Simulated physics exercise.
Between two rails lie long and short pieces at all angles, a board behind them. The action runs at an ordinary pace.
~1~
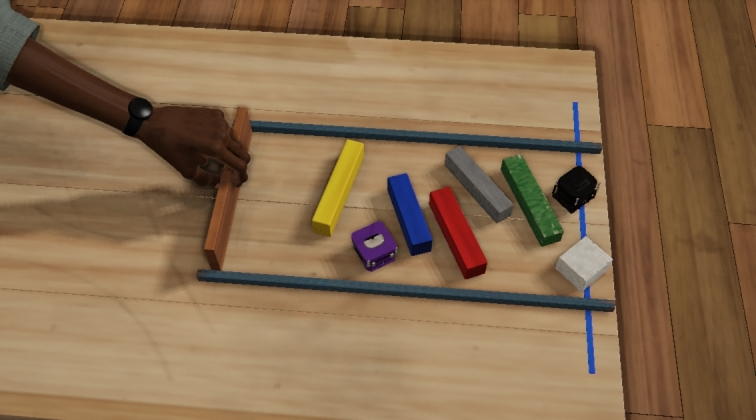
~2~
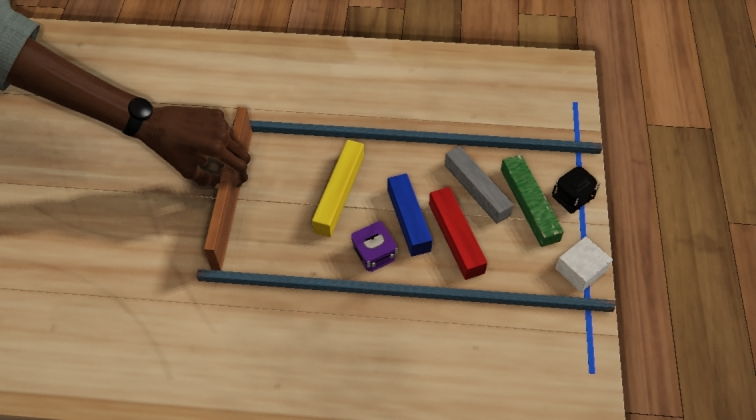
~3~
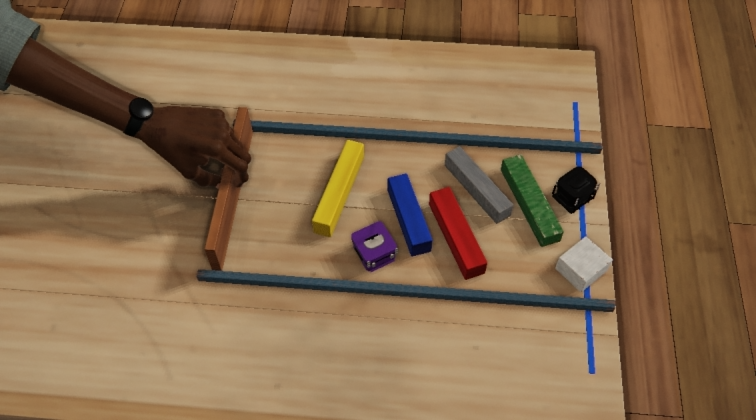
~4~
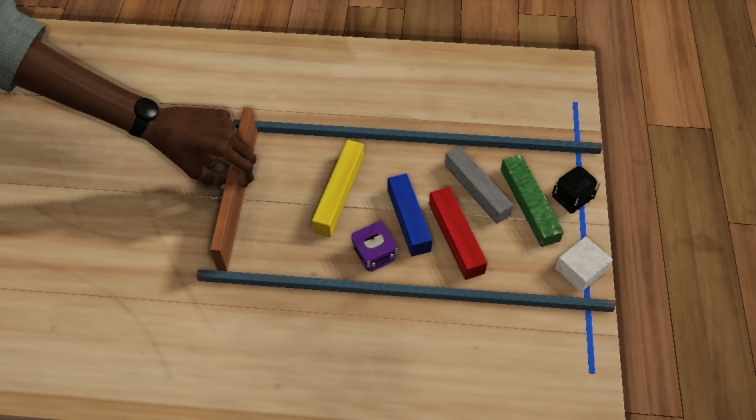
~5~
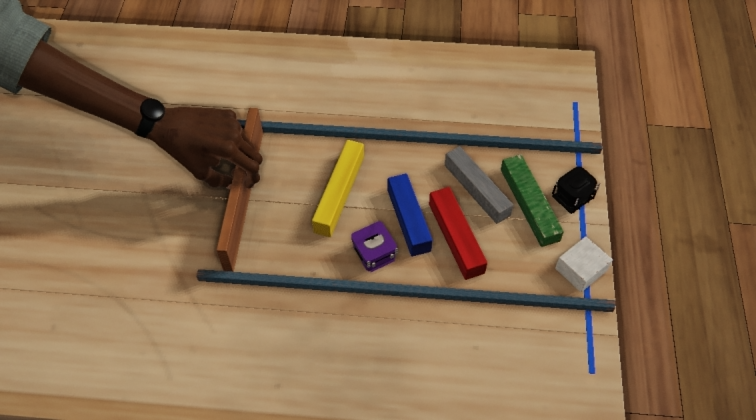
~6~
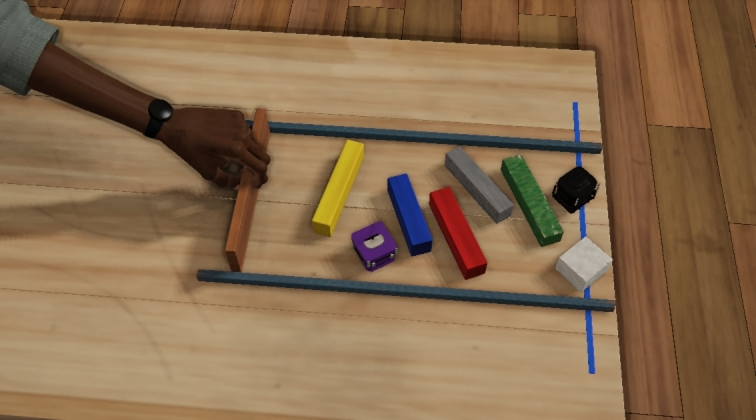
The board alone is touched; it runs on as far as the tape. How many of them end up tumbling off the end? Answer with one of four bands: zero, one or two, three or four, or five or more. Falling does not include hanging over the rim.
Five or more.
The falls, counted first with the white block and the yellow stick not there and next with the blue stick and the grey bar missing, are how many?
Try 1: 5; try 2: 4.
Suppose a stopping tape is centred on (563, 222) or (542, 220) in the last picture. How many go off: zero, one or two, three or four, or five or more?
5 or more; three or four.
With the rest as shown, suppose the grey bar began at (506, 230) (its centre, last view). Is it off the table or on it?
Lab note: Started there, it ends up below.
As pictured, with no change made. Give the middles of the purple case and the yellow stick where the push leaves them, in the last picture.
The purple case at (606, 276), the yellow stick at (593, 206).
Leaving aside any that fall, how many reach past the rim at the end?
The answer comes to 1.
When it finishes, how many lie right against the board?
2 touch it.
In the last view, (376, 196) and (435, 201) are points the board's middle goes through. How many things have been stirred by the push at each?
That gives 3 for the first and 6 for the second.
Soon after, none off yet; white block at rest near (583, 264); black case at rest near (575, 189); green bar at rest near (531, 200).
At rest, the number that fall off is five or more; fallen, blue stick, red stick, grey bar, green bar, black case and white block.
